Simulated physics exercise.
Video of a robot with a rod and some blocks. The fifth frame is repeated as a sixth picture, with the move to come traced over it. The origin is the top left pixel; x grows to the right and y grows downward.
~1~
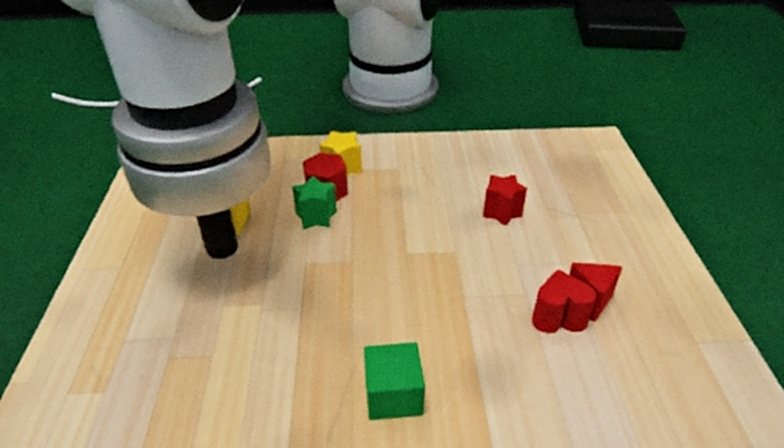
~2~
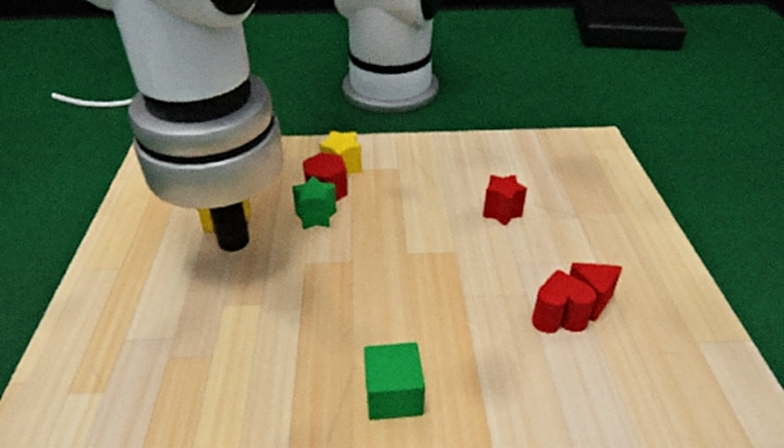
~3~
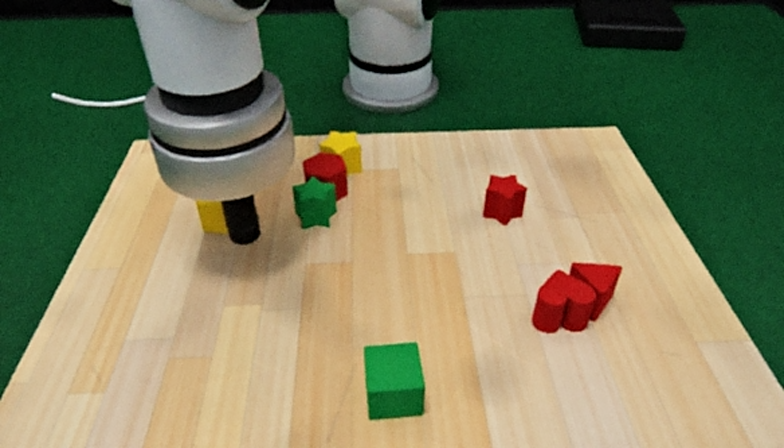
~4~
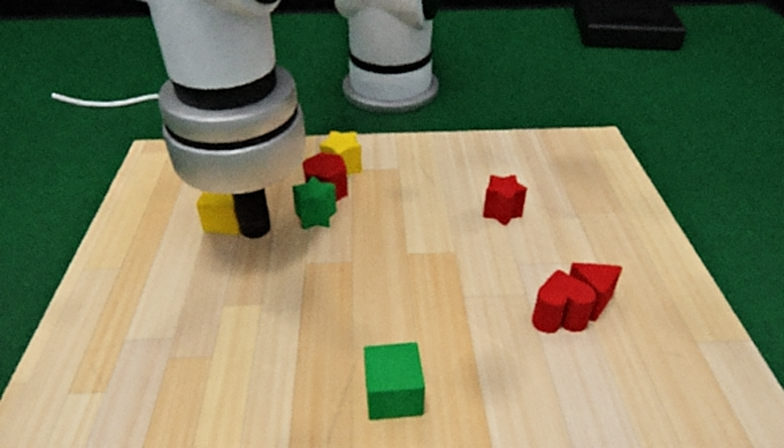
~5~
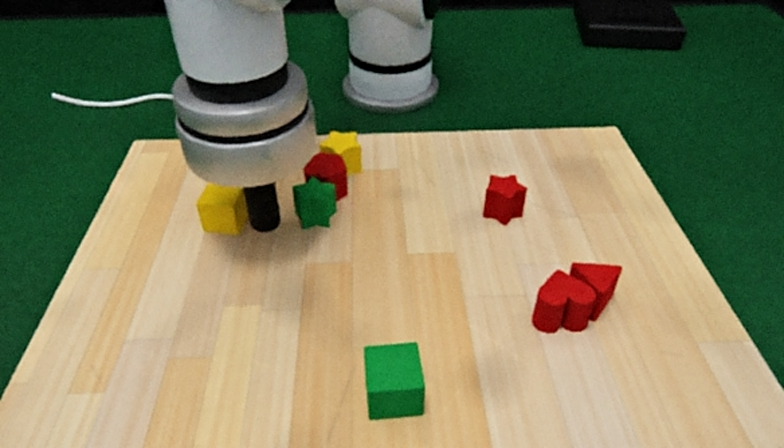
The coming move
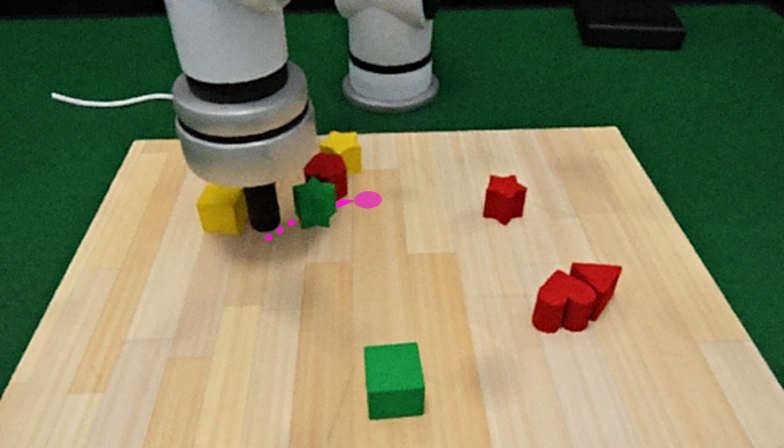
To begin with, a robot arm holds a black rod over the left side of a wooden board, partly hiding a yellow block, with red, green and yellow blocks scattered around. The rod shifts gradually right and slightly away, revealing the yellow block, and is last seen between it and the green star.
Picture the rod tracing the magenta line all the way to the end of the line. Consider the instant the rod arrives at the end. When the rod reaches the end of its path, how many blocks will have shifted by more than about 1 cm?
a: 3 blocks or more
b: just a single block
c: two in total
a
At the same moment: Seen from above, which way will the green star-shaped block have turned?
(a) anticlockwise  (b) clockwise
b (clockwise)
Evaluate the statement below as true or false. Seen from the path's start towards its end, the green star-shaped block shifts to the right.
That is true.
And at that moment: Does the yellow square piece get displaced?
That would be a no.
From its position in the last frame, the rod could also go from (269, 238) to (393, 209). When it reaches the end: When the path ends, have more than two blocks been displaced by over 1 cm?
Yes, it checks out.
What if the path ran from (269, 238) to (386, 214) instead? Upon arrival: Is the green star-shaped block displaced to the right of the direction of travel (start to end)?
That would be a no.
The drawn path runs from (269, 238) by way of (298, 218) and (331, 204) to (368, 200).
The first path, step by step. One third of the way, rod at (297, 204); green star-shaped block at (324, 184); red hexagonal block at (332, 160); yellow star-shaped block at (343, 137).
Two thirds of the way, rod at (330, 190); green star-shaped block at (356, 179), turned 35° clockwise; red hexagonal block at (340, 156), turned 15° anticlockwise; yellow star-shaped block at (344, 134), turned 20° anticlockwise.
At the end, rod at (368, 186); yellow square piece not moved; green star-shaped block at (393, 179), turned 50° clockwise; red hexagonal block at (346, 154), turned 20° anticlockwise; yellow star-shaped block at (345, 132), turned 30° anticlockwise.
